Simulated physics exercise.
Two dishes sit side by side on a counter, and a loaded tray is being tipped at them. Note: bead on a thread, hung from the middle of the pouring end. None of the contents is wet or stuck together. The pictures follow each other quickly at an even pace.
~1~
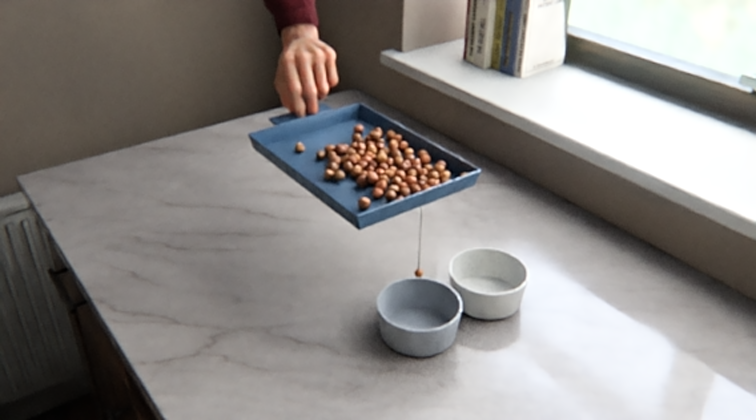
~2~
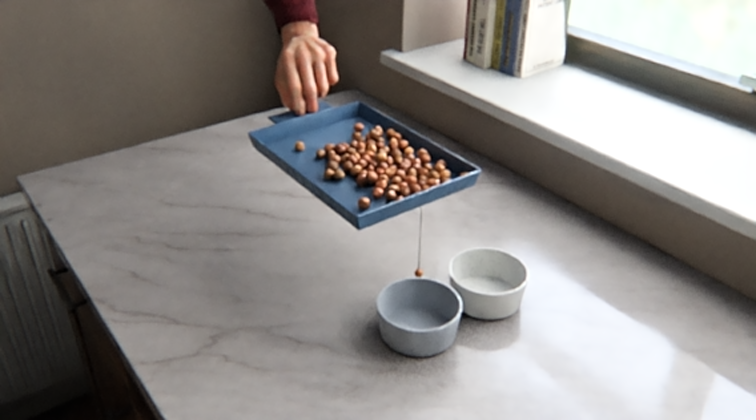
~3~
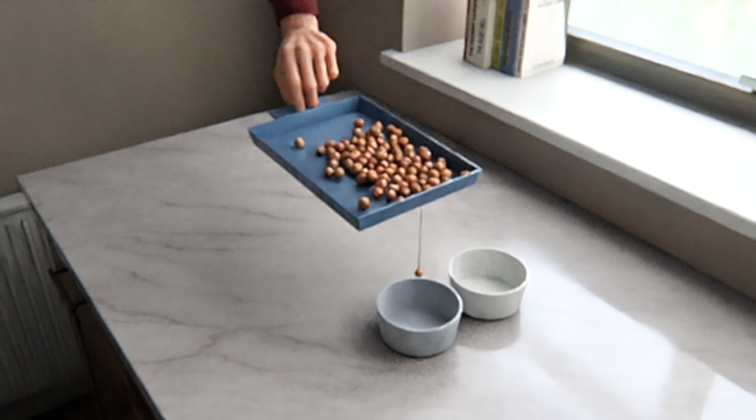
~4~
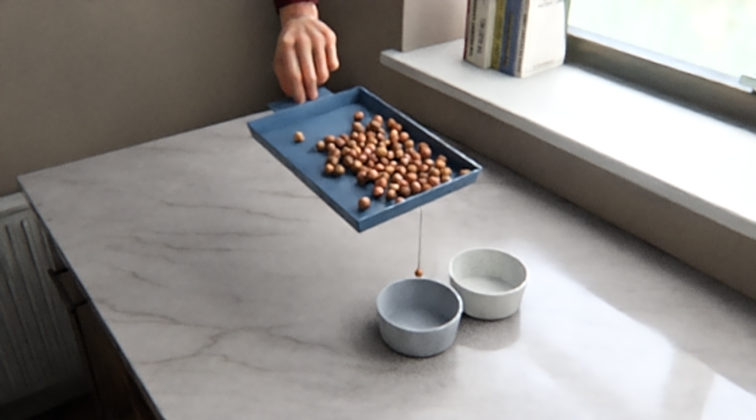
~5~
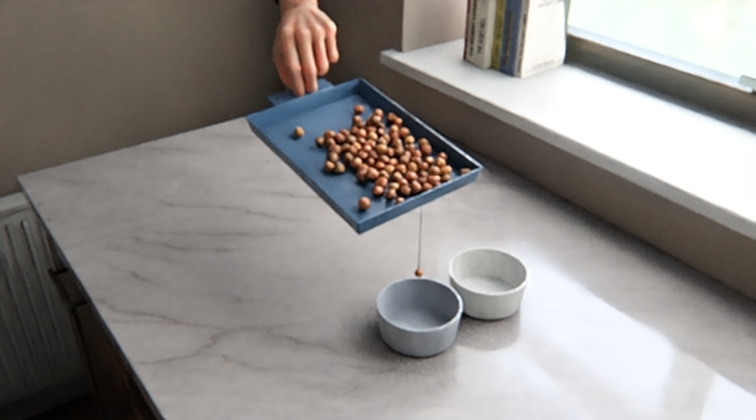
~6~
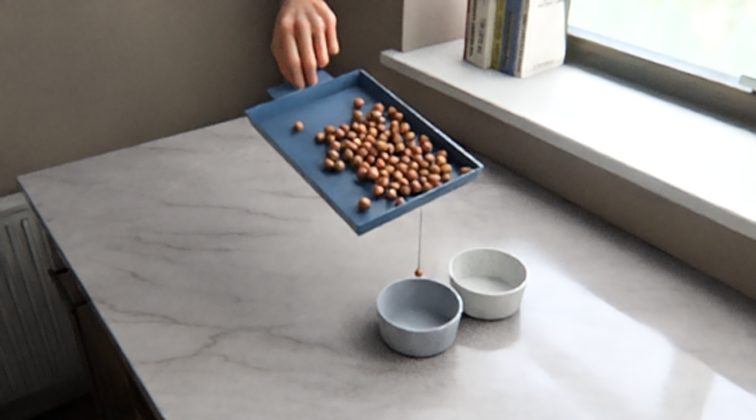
A hand gradually raises the handle end of a blue tray of hazelnuts above two bowls.
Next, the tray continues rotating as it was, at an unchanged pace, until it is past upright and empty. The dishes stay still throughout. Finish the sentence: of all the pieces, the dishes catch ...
... fewer than half.
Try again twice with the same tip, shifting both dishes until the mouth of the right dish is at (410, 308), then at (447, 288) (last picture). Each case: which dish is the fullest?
It comes out as the dish further right in the first try and the dish further left in the second.
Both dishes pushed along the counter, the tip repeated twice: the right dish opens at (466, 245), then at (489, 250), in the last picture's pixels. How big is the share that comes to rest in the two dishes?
About 0 and 0 per cent respectively.
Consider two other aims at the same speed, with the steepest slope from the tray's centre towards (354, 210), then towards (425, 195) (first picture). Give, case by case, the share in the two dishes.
The first comes to 30 %, while the second comes to 50 %.
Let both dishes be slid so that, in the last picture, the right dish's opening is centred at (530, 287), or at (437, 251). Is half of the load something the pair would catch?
In the first position shy of half, in the second shy of half.
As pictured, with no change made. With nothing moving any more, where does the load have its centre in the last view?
Centre at rest, last view: Approx. (367, 355).
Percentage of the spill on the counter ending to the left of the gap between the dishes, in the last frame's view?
Near 90 in a hundred.
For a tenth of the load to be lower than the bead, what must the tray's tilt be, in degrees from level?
Approx. reading: About 95°.
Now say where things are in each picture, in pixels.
The first picture shows corners of the pouring end at (359, 213) and (475, 170), level; middle of the load at (388, 163), hazelnuts; left dish at (446, 337); right dish at (515, 301); bead on its thread at (419, 273).
The second picture shows corners of the pouring end at (359, 213) and (476, 169), level; middle of the load at (388, 162).
The third picture shows corners of the pouring end at (359, 215) and (476, 169), tipped barely, lowest at the left corner; middle of the load at (388, 160).
The fourth picture shows corners of the pouring end at (359, 217) and (476, 168), tipped a little, lowest at the left corner; middle of the load at (389, 157).
The fifth picture shows corners of the pouring end at (359, 219) and (477, 167), tipped a little, lowest at the left corner; middle of the load at (389, 153).
The sixth picture shows corners of the pouring end at (359, 222) and (477, 166), tipped a little, lowest at the left corner; middle of the load at (389, 150); left dish at (446, 337); right dish at (515, 301).
Soon after the last picture, tray tipped steeply; nearly all on the tray; a stray few in the air.
A little later, tray tipped right over; nearly all on the tray; a stray few in the left dish; a stray few outside both; a small part in the air.
Later still, tray tipped past a quarter turn; about a quarter in the left dish; most outside both.
At rest, tray tipped past a quarter turn; about a quarter in the left dish; none in the right dish; most outside both.
